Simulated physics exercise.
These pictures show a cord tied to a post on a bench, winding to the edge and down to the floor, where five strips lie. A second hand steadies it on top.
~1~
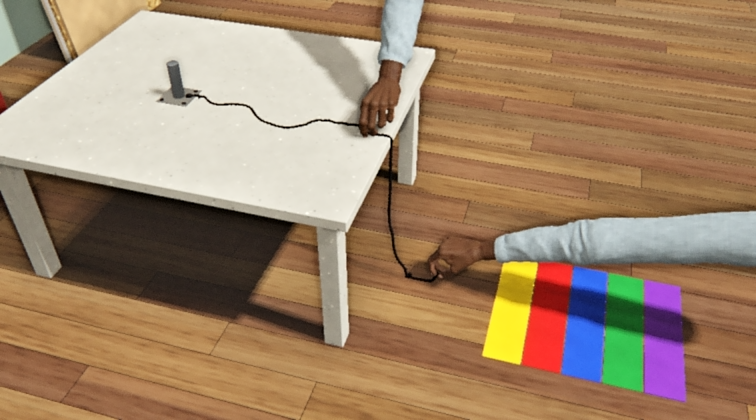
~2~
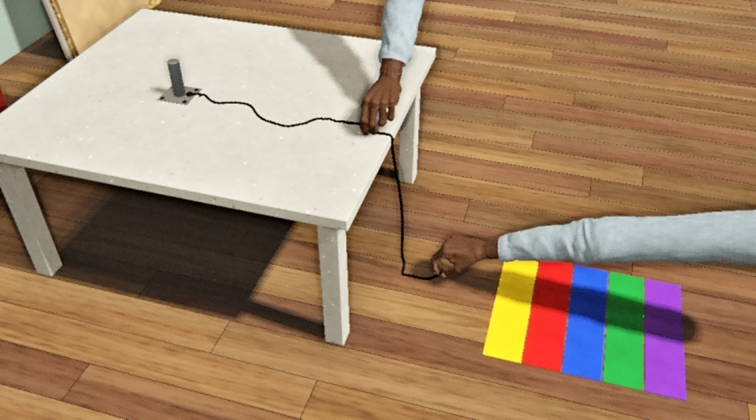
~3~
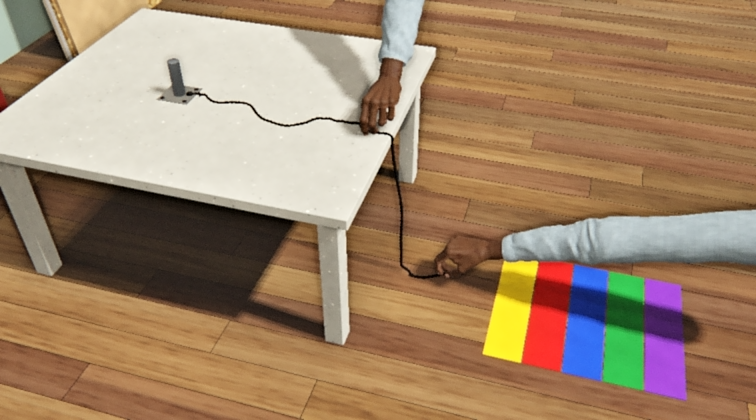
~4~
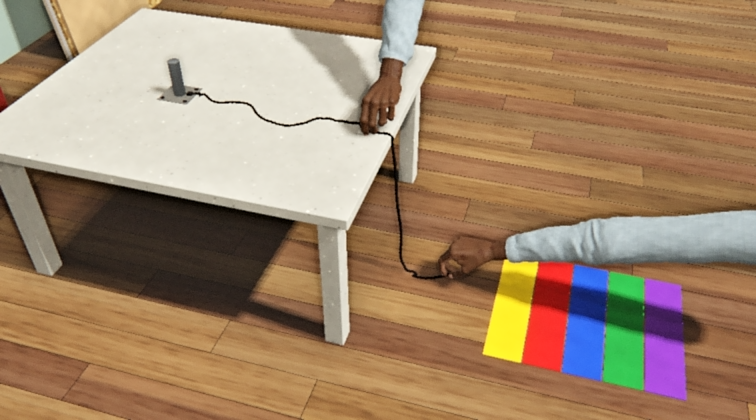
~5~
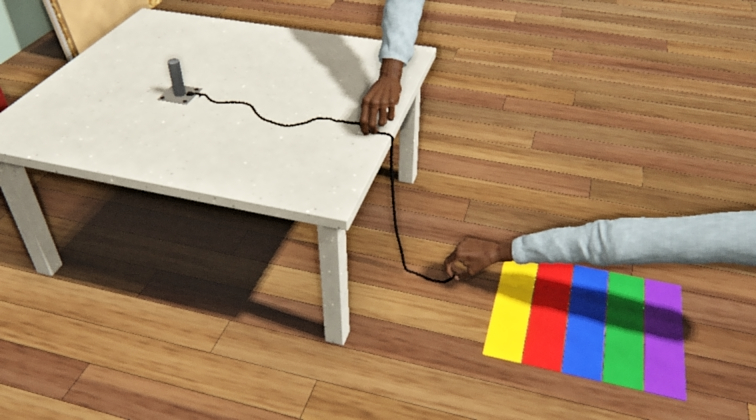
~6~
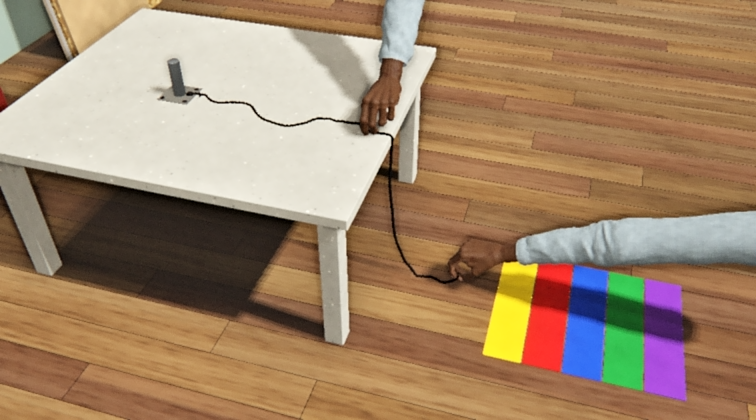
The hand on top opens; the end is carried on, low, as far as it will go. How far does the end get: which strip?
The end stops over the blue strip.
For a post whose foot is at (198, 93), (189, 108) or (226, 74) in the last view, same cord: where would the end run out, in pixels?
Near (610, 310), (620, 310) and (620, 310).
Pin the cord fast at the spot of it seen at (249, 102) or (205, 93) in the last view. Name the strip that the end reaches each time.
In that order: Blue; blue.
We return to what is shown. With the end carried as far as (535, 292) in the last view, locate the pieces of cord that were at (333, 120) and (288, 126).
Near (360, 130) and (315, 120).
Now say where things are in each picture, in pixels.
The first picture shows end (438, 274); yellow (506, 339); red (544, 348); blue (583, 356); green (623, 365); purple (665, 374).
The second picture shows end (441, 273); cord through (210, 100) (263, 119) (333, 120) (392, 147) (402, 209) (404, 261).
The third picture shows end (445, 273).
The fourth picture shows end (448, 274); cord through (210, 99) (263, 119) (333, 120) (392, 146) (398, 209) (403, 263).
The fifth picture shows end (454, 275).
The sixth picture shows end (458, 276); cord through (210, 99) (263, 119) (333, 120) (392, 146) (392, 208) (406, 262).
Soon after, end near (535, 292); over red.
After that, end near (573, 300); over blue.
At the stop, end near (594, 304); over blue. It gets as far as the blue strip.
